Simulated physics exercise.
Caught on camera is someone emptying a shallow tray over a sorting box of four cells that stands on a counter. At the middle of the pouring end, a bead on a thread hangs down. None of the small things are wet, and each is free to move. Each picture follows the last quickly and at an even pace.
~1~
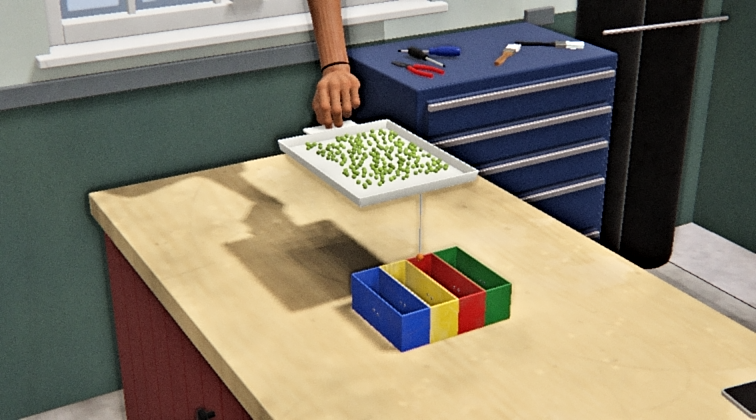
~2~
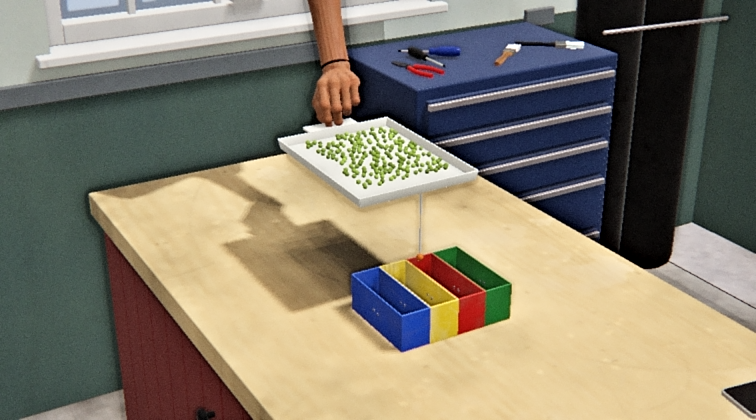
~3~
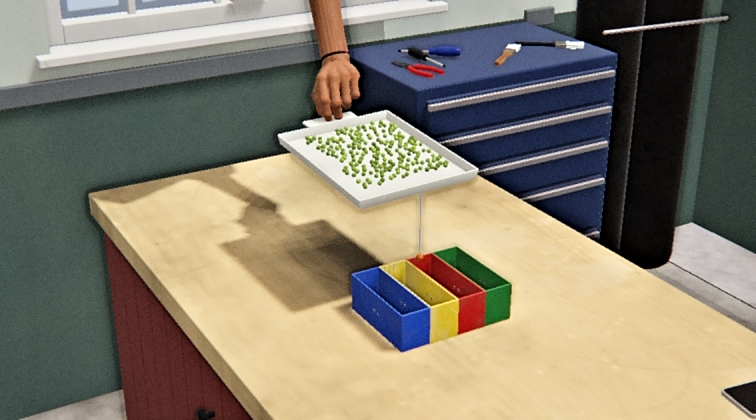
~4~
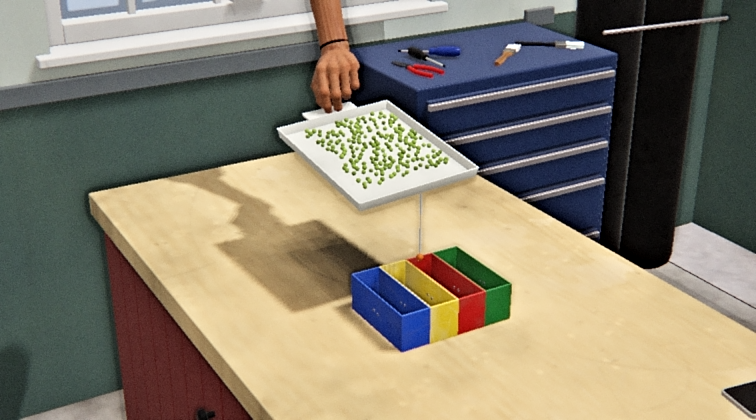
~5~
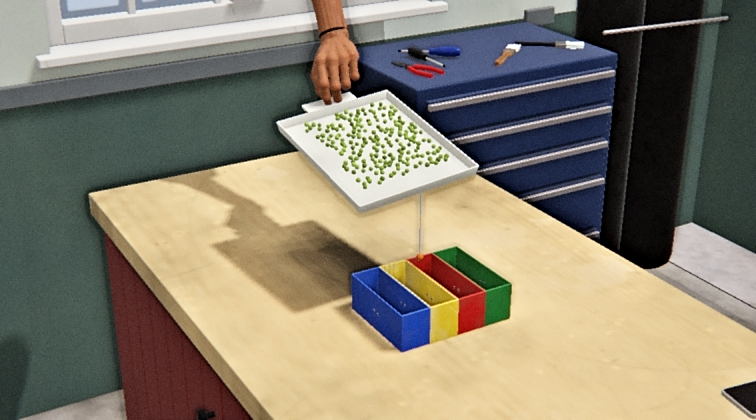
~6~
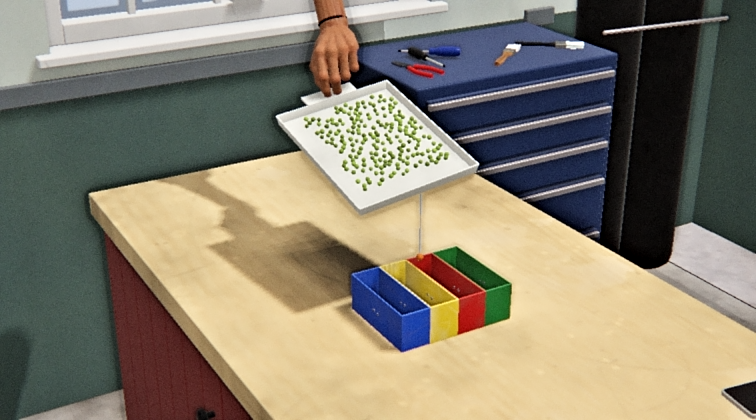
Over a wooden counter, a hand held a white tray of small green peas above a box with blue, yellow, red and green cells, and slowly tilted it, dipping its left front corner slightly.
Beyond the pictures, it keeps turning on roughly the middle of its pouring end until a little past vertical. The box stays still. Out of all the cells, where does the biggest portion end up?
In the blue cell.
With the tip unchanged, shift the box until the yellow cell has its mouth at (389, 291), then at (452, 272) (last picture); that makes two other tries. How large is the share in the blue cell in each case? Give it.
Trial 1 around 30 percent, trial 2 around 0 percent.
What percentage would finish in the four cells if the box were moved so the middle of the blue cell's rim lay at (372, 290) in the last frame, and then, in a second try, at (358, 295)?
About 90 per cent, then about 100 per cent.
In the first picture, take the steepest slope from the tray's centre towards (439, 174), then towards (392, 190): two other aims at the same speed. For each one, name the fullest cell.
First aim: The green cell. Second aim: Blue.
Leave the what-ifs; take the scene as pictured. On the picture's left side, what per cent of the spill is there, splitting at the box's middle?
Reading: Around 100 %.
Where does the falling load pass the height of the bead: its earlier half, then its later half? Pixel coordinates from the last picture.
Half one: (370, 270), half two: (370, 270).
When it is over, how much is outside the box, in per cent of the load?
About 30 %.
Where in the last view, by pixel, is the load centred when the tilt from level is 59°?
Somewhere around pixel (372, 205) in the last picture.
Just after the last frame, tray tipped steeply; the larger part on the tray; about a tenth in the blue cell; about a tenth falling or outside the box.
A moment on, tray tipped right over; roughly a quarter on the tray; roughly a third in the blue cell; just a few in the yellow cell; roughly a third falling or outside the box.
Further on, tray tipped past a quarter turn; roughly two thirds in the blue cell; just a few in the yellow cell; roughly a third falling or outside the box.
When it is over, tray tipped past a quarter turn; roughly two thirds in the blue cell; just a few in the yellow cell; not one in the red cell; not one in the green cell; roughly a third outside the box.
